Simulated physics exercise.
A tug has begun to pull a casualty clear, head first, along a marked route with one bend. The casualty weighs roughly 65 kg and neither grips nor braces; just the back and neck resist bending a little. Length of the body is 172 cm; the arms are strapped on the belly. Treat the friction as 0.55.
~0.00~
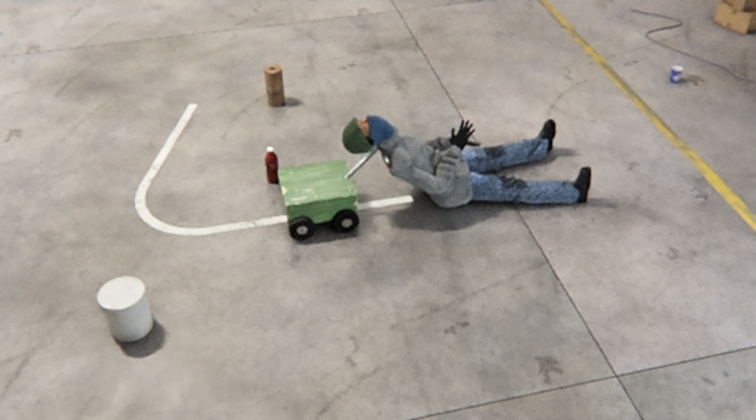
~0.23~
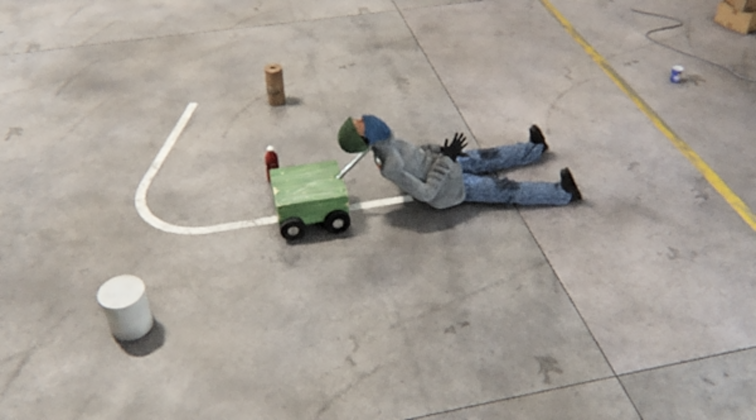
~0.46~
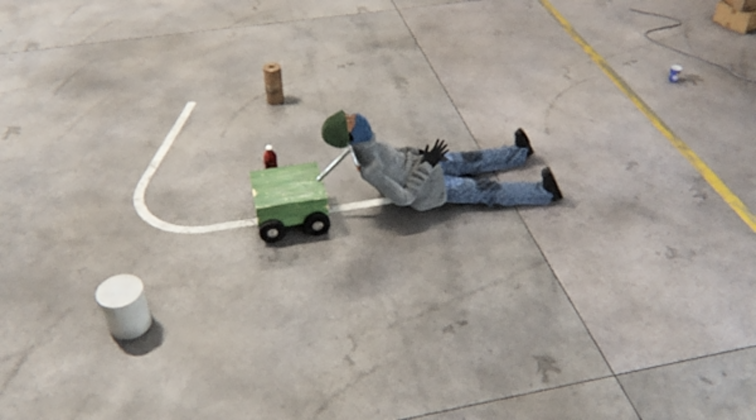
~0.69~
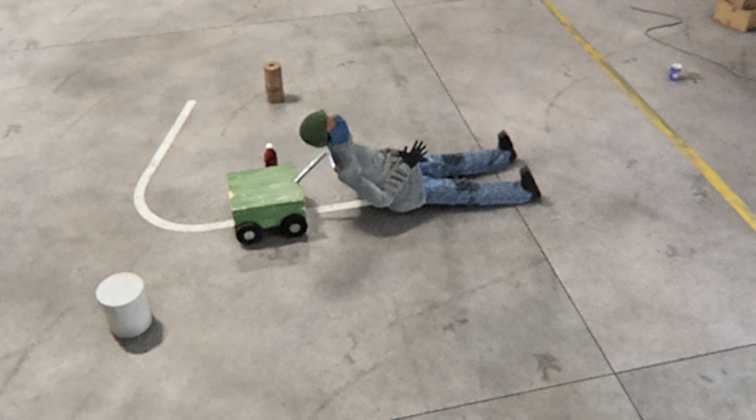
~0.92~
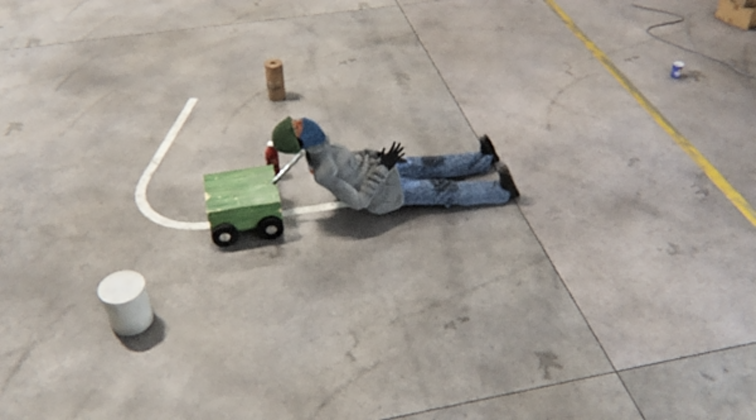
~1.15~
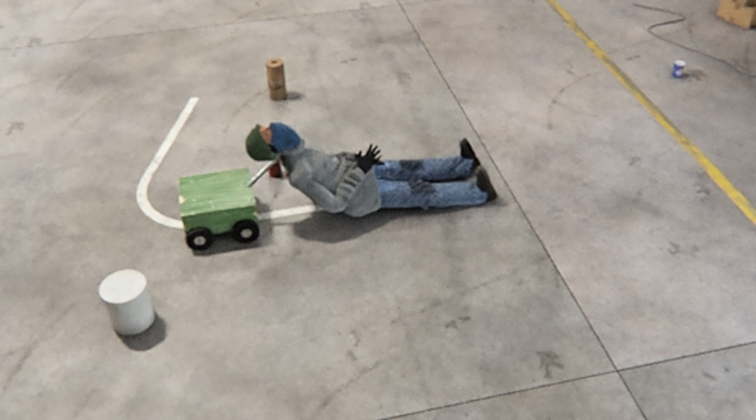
A small green four-wheeled cart drags a limp figure in a grey jacket and jeans leftward, head first, across a concrete floor seen from above. A white bucket stands at lower left, a brown cylinder and red bottle behind, a curved white line beneath, and a yellow line at right. The figure's legs trail and draw together, its head passing before the bottle, while the view stays nearly still.
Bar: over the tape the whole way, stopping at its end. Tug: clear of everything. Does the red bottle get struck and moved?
No.
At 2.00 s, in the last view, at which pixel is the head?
I'd place it at roughly (166, 154).
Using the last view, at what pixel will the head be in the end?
It comes to rest near pixel (187, 24).
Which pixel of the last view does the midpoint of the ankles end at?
My guess is somewhere near (210, 182).
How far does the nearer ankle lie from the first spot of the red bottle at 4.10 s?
30 cm or so.
After 2.00 s the red bottle is where it stood, near (273, 158) in the last picture's view; the white bucket where it stood; the nearer ankle is 75 cm from that spot.
After 2.70 s the red bottle is where it stood, near (273, 158) in the last picture's view; the white bucket where it stood; the nearer ankle is 46 cm from that spot.
After 3.40 s the red bottle is where it stood, near (273, 158) in the last picture's view; the nearer ankle is 34 cm from that spot.
After 4.10 s the red bottle is where it stood, near (273, 158) in the last picture's view; the white bucket where it stood; the nearer ankle is 28 cm from that spot.
By 4.8 s, red bottle stays put; white bucket stays put; brown post stays put.
